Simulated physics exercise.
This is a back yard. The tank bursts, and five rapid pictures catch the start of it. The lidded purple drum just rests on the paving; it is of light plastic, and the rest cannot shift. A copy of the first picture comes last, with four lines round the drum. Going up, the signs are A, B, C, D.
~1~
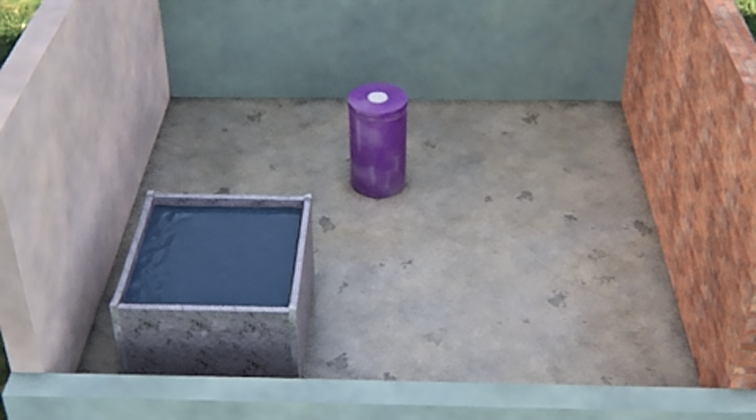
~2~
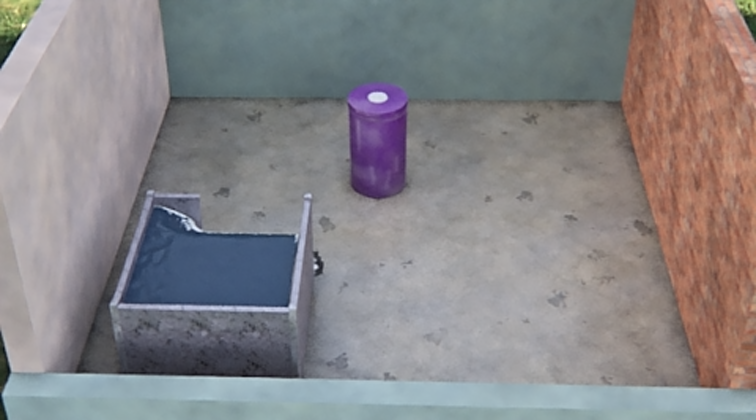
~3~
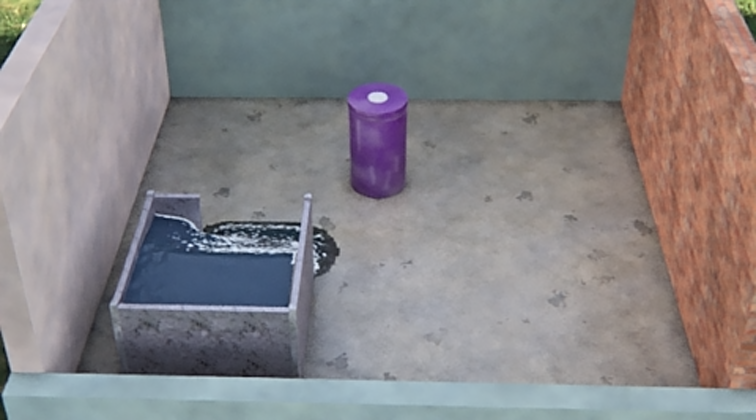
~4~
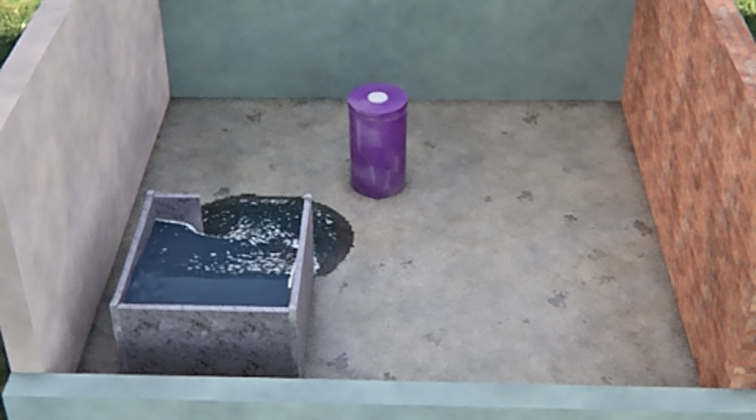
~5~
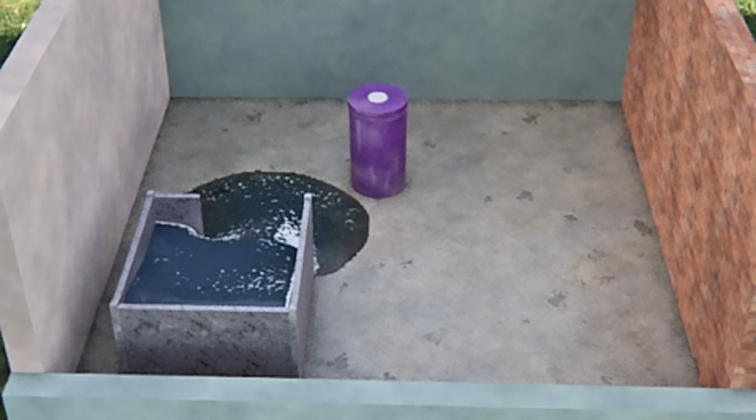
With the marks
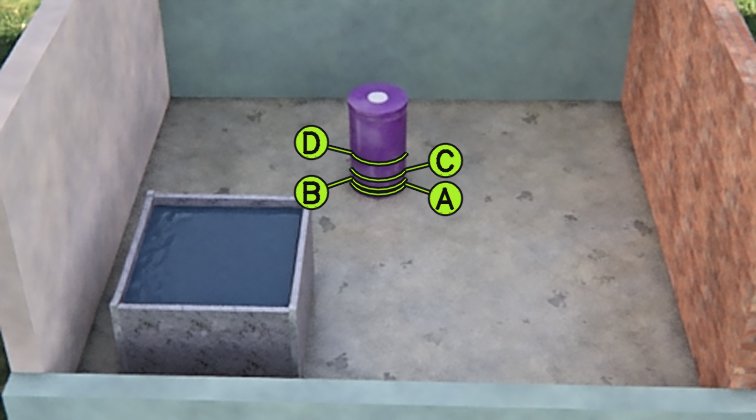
Water pouring out through the open back of a square stone tank and spreading across a walled yard near a purple drum.
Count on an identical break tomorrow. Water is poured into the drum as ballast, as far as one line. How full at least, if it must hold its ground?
I would pick mark D.
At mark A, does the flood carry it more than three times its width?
Yes.
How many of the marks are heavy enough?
One of the four.
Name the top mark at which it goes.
The answer is C.
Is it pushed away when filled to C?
Yes.
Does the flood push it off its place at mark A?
Yes, that goes wrong.
On the marked copy, A at (378, 194); B at (378, 189); C at (378, 180); D at (378, 164); from the bottom up A, B, C, D.
For mark A, it is pushed about 5 times its own width away.
For mark B, it is pushed about twice its own width away.
For mark C, it is pushed about its own width away.
For mark D, it does not move.
